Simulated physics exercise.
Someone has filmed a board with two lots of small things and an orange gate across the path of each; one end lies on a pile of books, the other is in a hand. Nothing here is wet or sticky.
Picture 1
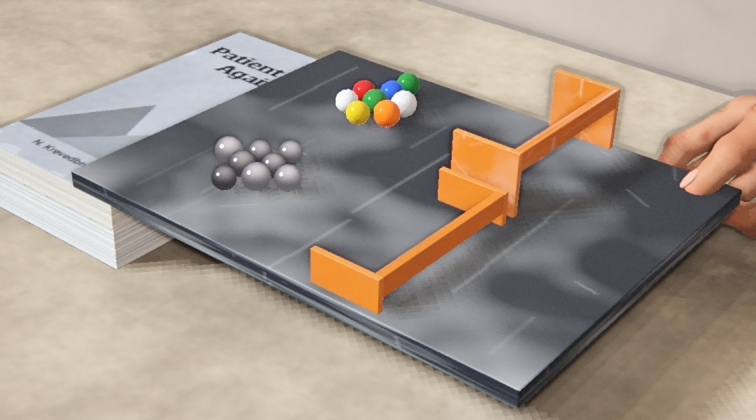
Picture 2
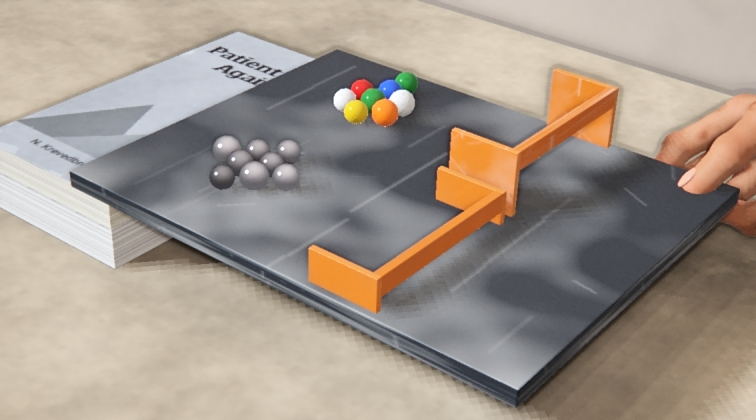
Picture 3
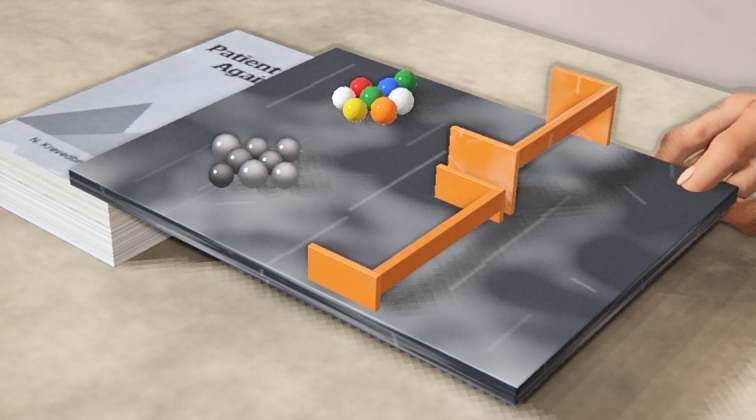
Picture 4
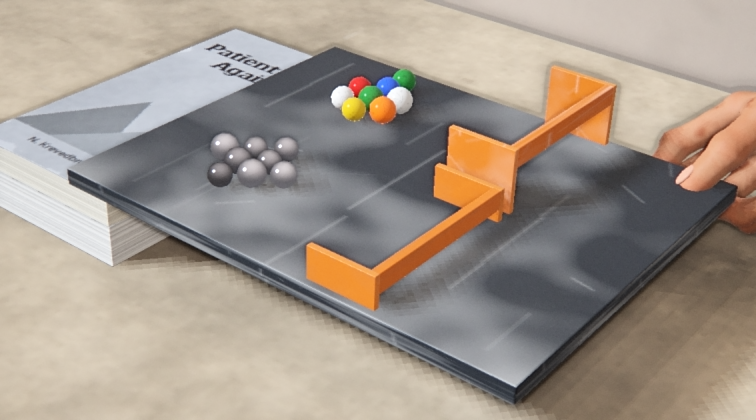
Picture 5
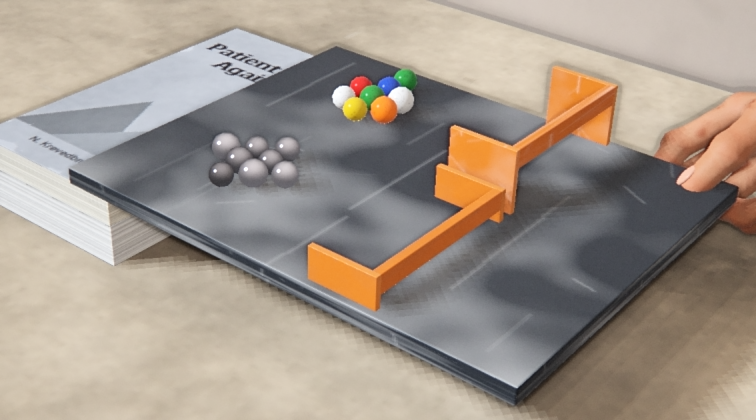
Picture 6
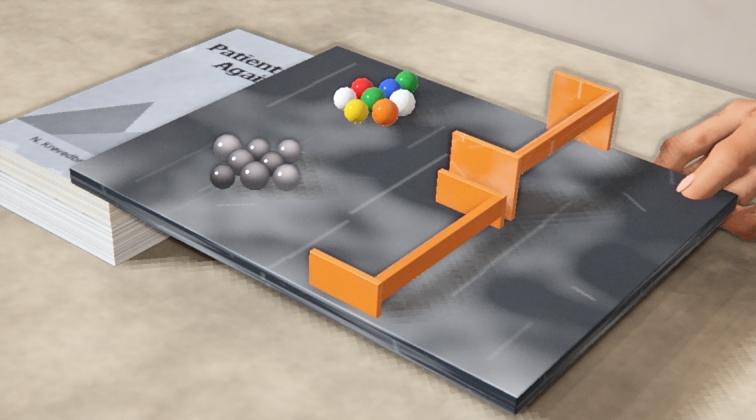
A hand at the right barely shifted a dark board propped on a book, lowering its edge very slightly at the end, while the gray balls, colorful marbles and orange gates stayed in place on it.
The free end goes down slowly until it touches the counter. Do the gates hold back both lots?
In the end the front lot is stopped by its gate, and the back lot slips under its gate.
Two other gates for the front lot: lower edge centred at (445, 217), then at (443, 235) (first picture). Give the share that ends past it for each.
About 100 and 100 per cent.
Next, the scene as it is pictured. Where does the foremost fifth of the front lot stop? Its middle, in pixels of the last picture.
Around (449, 276).
Then, 0.31 s later than the last frame, board sloping at 6°; front lot on its way down; back lot on its way down.
Then, 0.65 s later than the last frame, board sloping at 10°; front lot has reached its gate; back lot on its way down.
Then, 1.05 s later than the last frame, board resting at 11°; front lot has reached its gate; back lot every one past its gate.
When it is over, board resting at 11°; front lot gathered behind its gate; back lot every one past its gate.
